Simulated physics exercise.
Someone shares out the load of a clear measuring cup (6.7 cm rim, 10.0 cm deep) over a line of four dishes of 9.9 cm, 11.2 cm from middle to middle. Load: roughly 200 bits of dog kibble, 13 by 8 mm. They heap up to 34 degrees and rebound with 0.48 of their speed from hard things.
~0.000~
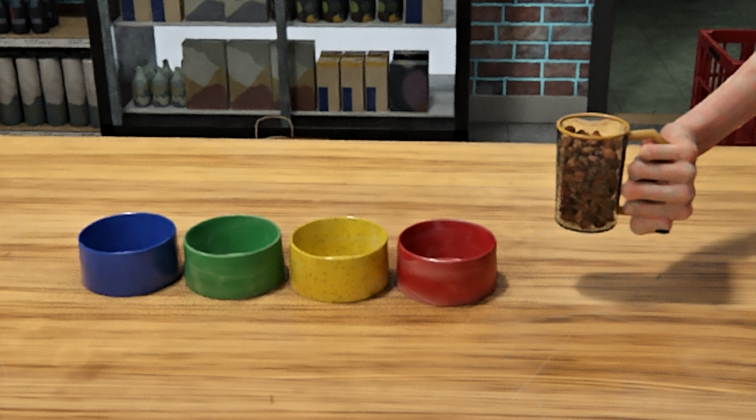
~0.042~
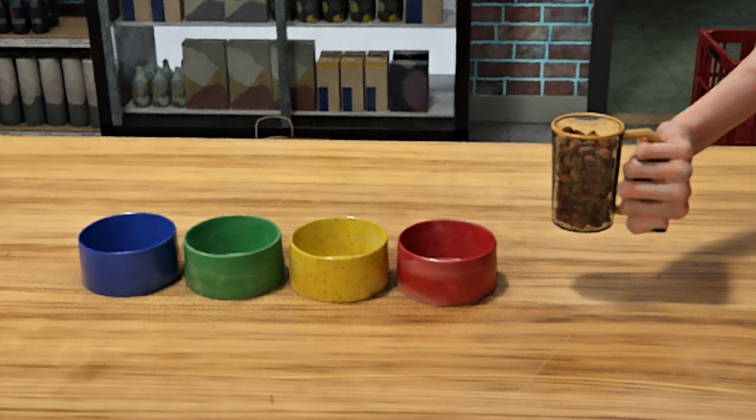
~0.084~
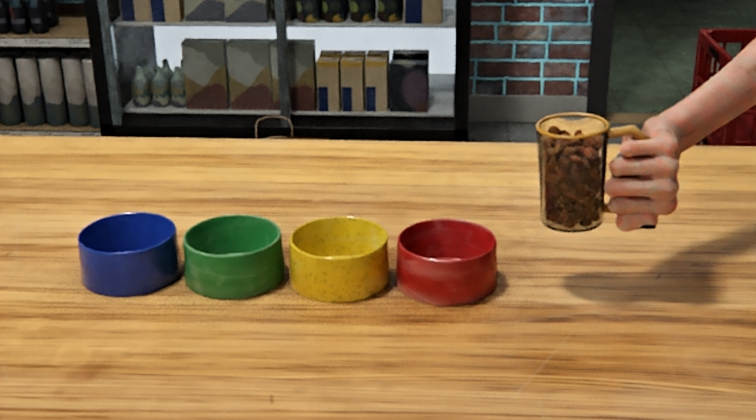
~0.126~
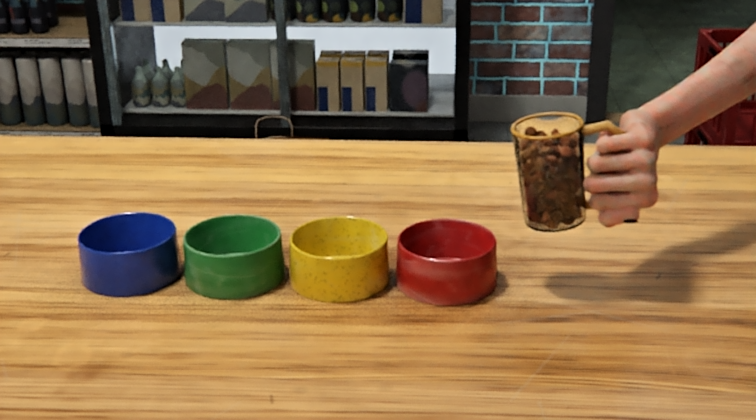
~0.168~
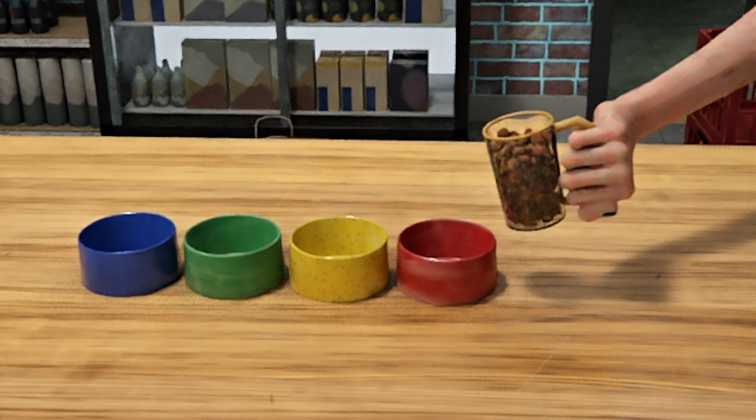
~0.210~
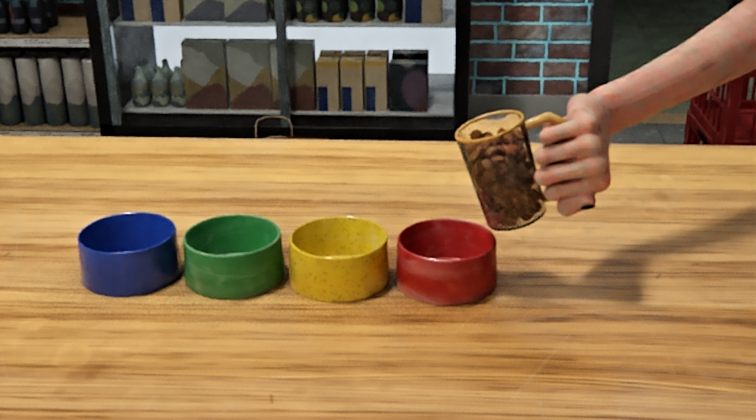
To begin with, a hand at the right holds a clear cup of brown pieces upright above a wooden counter, beside a row of blue, green, yellow and red dishes. The hand then moves the cup left, slowly at first, and tilts it slightly leftward as it nears the red dish.
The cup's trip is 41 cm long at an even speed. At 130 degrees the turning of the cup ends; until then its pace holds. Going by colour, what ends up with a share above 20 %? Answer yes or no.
Red: No, blue: Yes, green: No, yellow: No, counter: No.
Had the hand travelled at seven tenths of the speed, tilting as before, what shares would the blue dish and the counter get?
Then: Blue 100, counter 0.
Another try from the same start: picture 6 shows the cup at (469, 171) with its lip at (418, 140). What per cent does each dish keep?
Red 0, blue 90, green 0, yellow 0.
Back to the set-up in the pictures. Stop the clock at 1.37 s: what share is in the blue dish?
About 95 per cent by then.
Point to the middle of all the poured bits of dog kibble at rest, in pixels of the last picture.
At about (135, 253).
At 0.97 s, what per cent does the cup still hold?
Roughly 70 per cent.
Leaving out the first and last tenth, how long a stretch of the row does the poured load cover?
Some 6 cm.
After 0.66 s, tilt 71 degrees; cup holds 100 %.
After 0.97 s, tilt 107 degrees; cup holds 70 %, blue 30 %.
Then, at 1.37 s, tilt 130 degrees; cup holds 5 %, blue 95 %.
By 1.8 s all is still; red 0 %, blue 100 %, green 0 %, yellow 0 %, counter 0 %.
